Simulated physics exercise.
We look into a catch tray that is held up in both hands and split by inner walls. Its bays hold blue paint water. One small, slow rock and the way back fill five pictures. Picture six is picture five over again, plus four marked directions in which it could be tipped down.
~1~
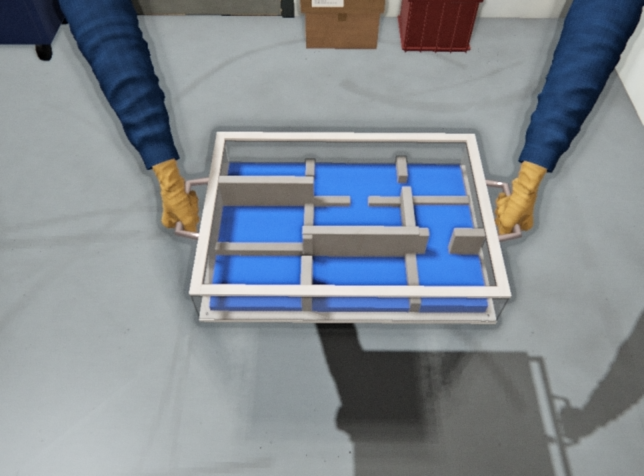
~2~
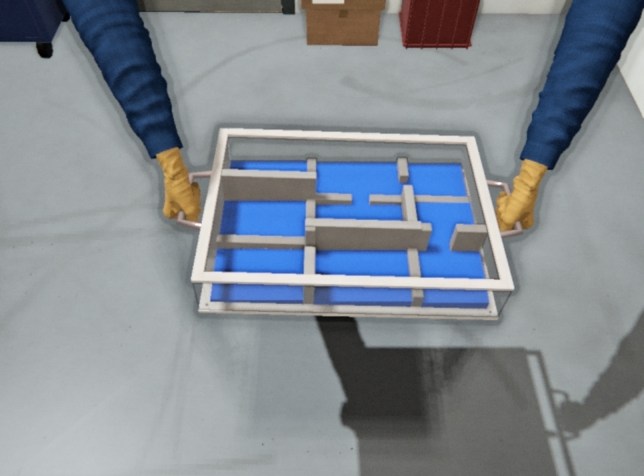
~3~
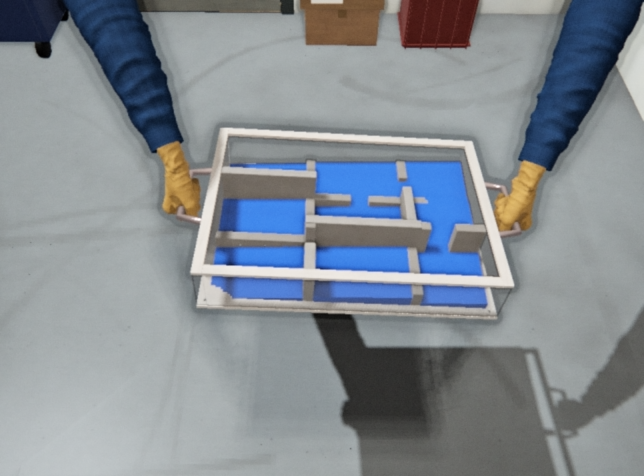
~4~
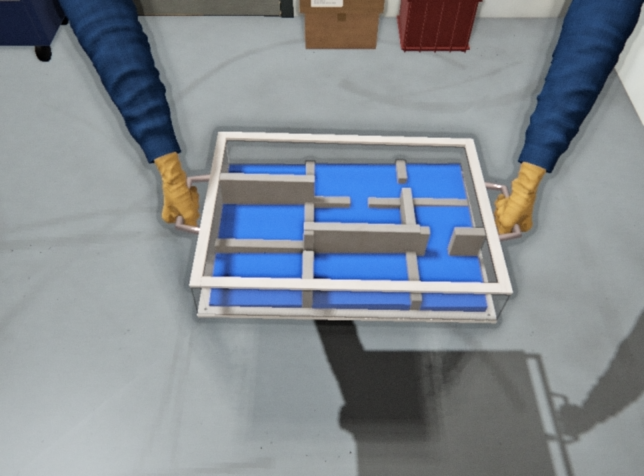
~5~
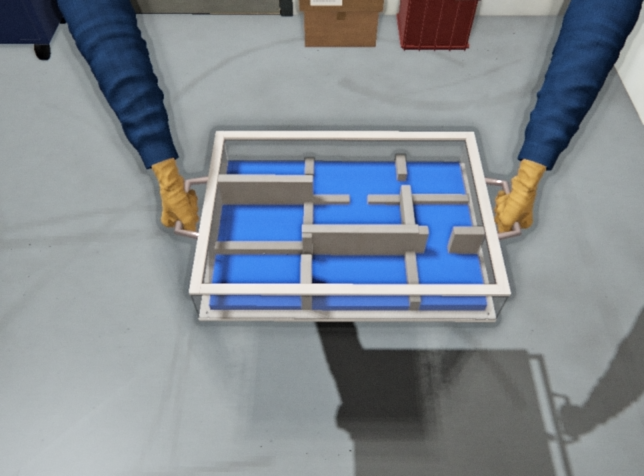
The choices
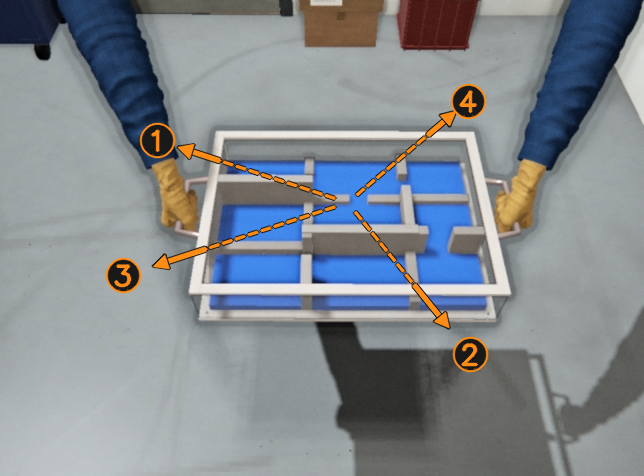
Gloved hands holding a divided tray of blue liquid, tilting it slightly toward the back right, then bringing it level again.
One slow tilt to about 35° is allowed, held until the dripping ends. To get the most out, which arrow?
I would pick arrow 4.
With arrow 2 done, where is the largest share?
It is the front right one.
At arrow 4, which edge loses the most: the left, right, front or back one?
The back rim.
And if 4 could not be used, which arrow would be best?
The answer is 2.
In orange, 1 ends at (183, 148); 2 ends at (445, 323); 3 ends at (158, 264); 4 ends at (451, 114).
For arrow 1, about 45 % stays in the tray, the largest part in the back left bay.
For arrow 2, about 35 % stays in the tray, the largest part in the front right bay.
For arrow 3, about 45 % stays in the tray, the largest part in the front left bay.
For arrow 4, about 23 % stays in the tray, the largest part in the back right bay.
